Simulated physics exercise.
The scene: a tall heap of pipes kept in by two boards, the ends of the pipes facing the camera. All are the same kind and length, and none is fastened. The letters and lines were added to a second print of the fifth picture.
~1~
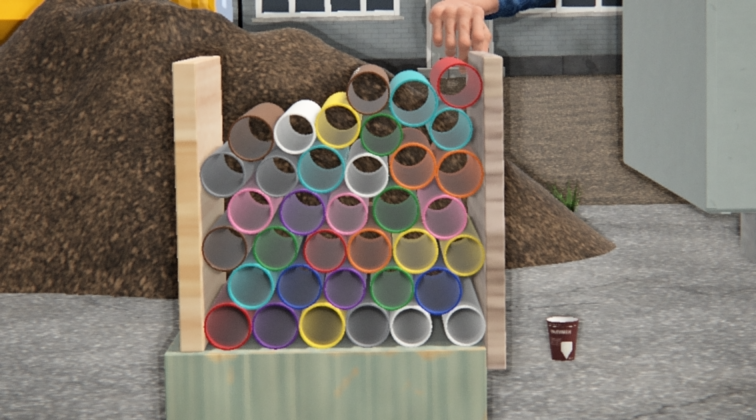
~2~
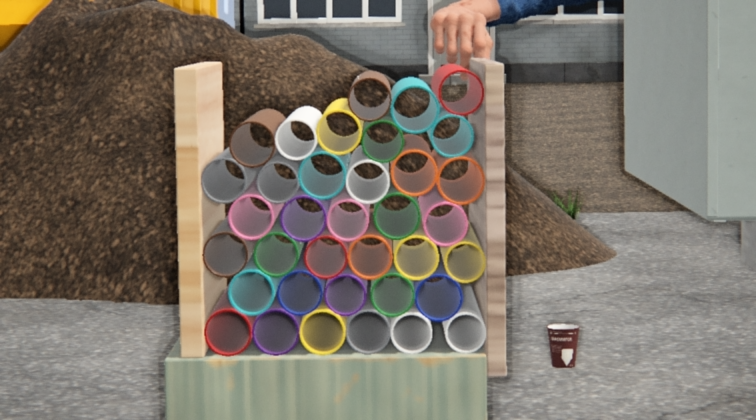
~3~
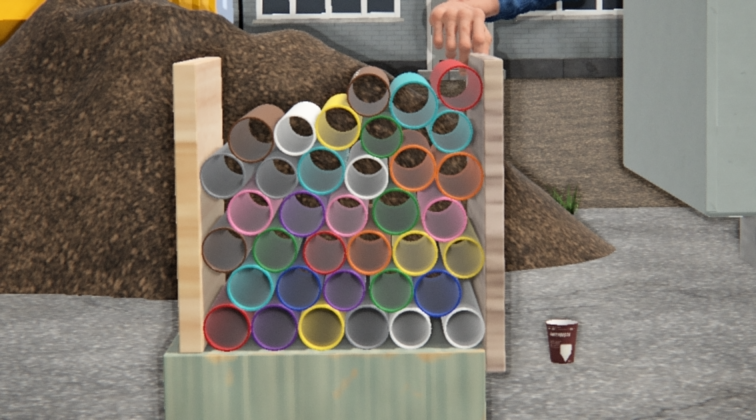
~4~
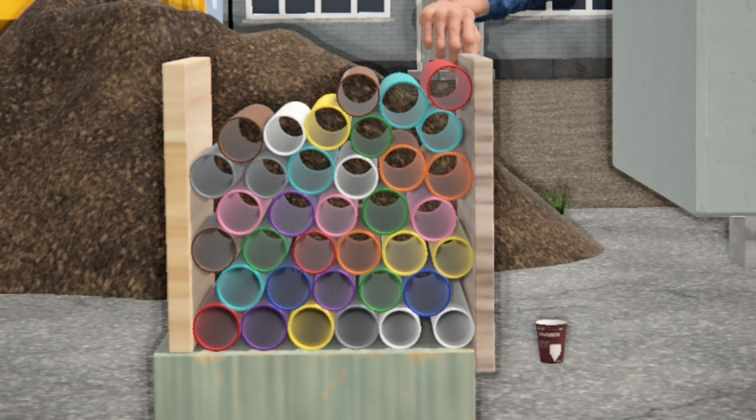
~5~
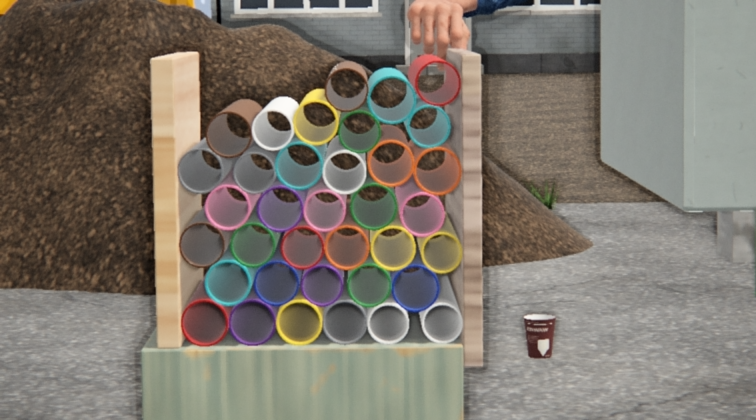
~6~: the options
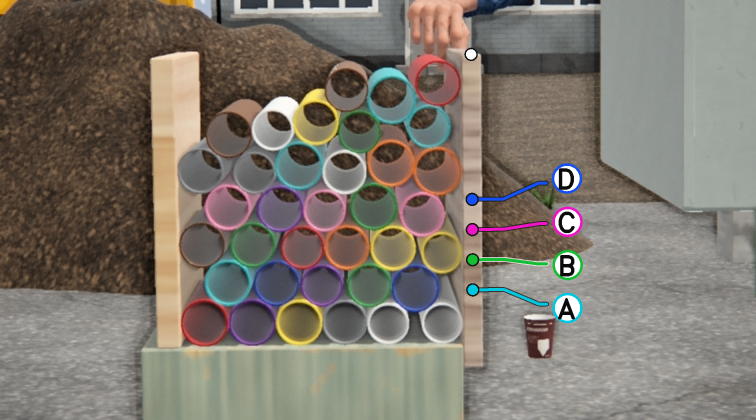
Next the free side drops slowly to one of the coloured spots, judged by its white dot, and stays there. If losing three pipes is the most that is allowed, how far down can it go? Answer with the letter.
Lower it to D and no more.
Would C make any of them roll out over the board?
Yes, at C.
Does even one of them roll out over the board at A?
Yes.
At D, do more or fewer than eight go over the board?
At D, fewer than eight.
On the marked copy, A at (472, 290); B at (472, 260); C at (472, 230); D at (472, 199); the white dot at (471, 55).
With D. Early on, top of the board (461, 119).
Further on, top of the board (462, 195).
At the end, top of the board (462, 199), two out over the board.
As for the rest, A four out over the board; B four out over the board; C four out over the board.
